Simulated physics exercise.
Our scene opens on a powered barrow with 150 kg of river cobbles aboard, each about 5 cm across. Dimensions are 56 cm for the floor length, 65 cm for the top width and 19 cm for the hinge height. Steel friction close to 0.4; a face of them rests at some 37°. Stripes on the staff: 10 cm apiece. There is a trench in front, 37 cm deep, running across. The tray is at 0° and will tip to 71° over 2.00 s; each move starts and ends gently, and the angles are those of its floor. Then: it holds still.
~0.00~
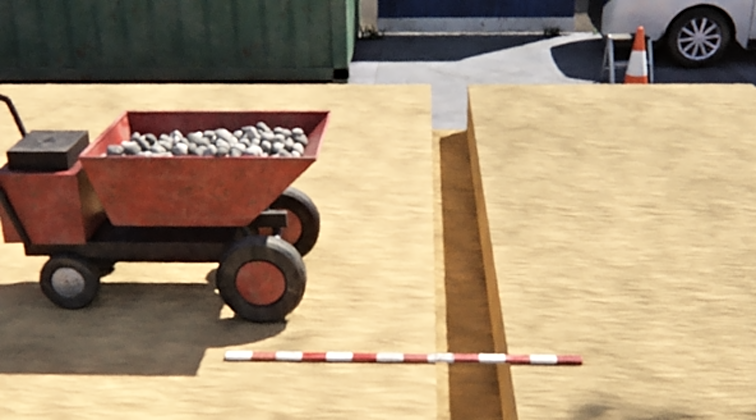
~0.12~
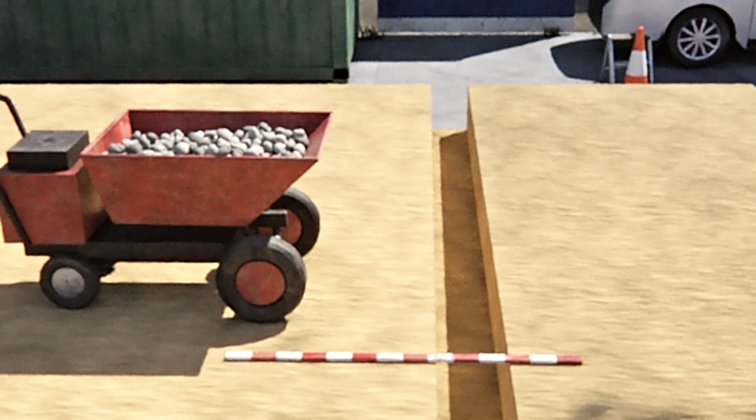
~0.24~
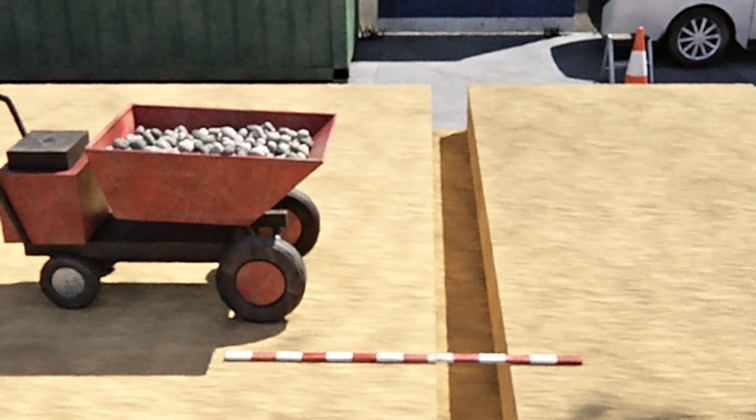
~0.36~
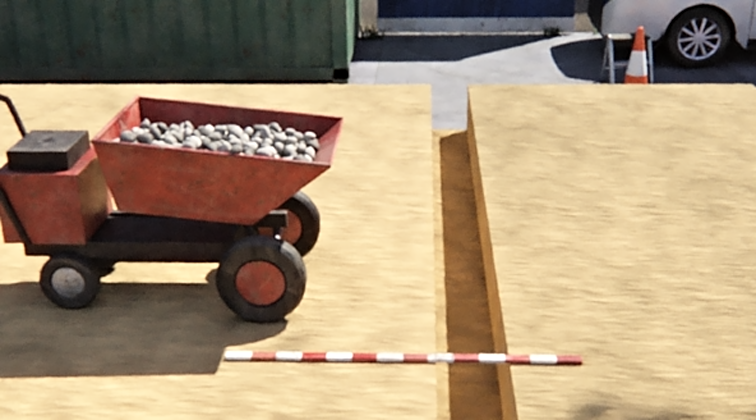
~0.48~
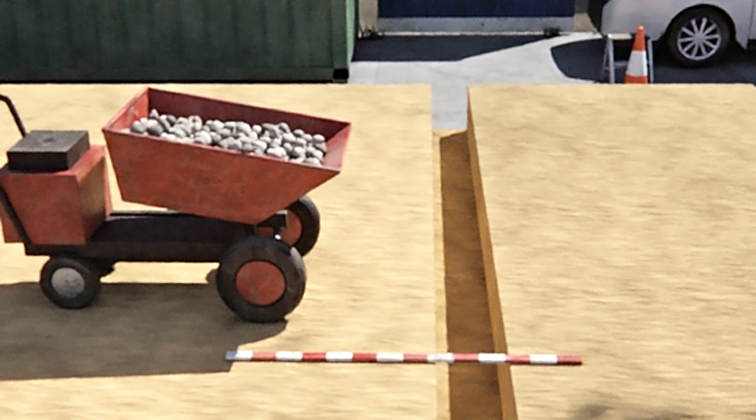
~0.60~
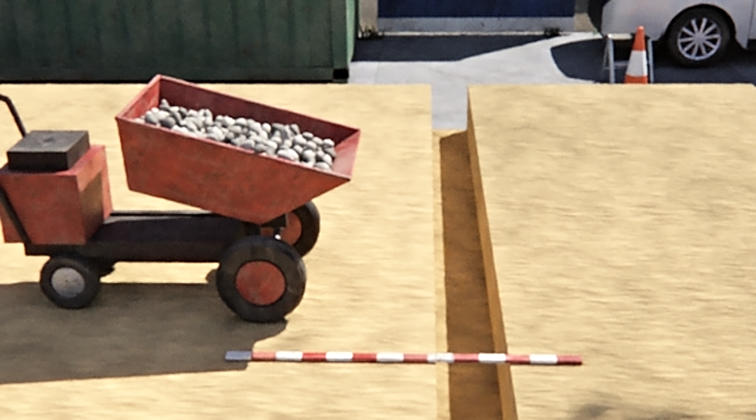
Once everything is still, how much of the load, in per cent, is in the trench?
About 91 per cent.
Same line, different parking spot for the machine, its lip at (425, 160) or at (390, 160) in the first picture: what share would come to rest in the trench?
First place: Near 5%; second place: Near 45%.
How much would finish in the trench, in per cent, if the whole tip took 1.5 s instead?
Then some 90 per cent would.
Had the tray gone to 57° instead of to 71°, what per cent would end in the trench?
It would be near 75 per cent.
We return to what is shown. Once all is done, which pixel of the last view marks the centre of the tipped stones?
Around (463, 335).
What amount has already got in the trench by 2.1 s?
By then, around 60 percent.
After 1.5 s the floor is at 60°; 98 % in the tray, 2 % short of the trench; the foremost stones are at (431, 267).
After 2.1 s the floor is at 71°; 32 % in the tray, 9 % short of the trench, 58 % in the trench; the foremost stones are at (498, 304).
After 2.5 s the floor is at 71°; 10 % in the tray, 10 % short of the trench, 80 % in the trench; the foremost stones are at (503, 308).
After 4.4 s the floor is at 71°; 0 % in the tray, 9 % short of the trench, 91 % in the trench; the foremost stones are at (502, 303).
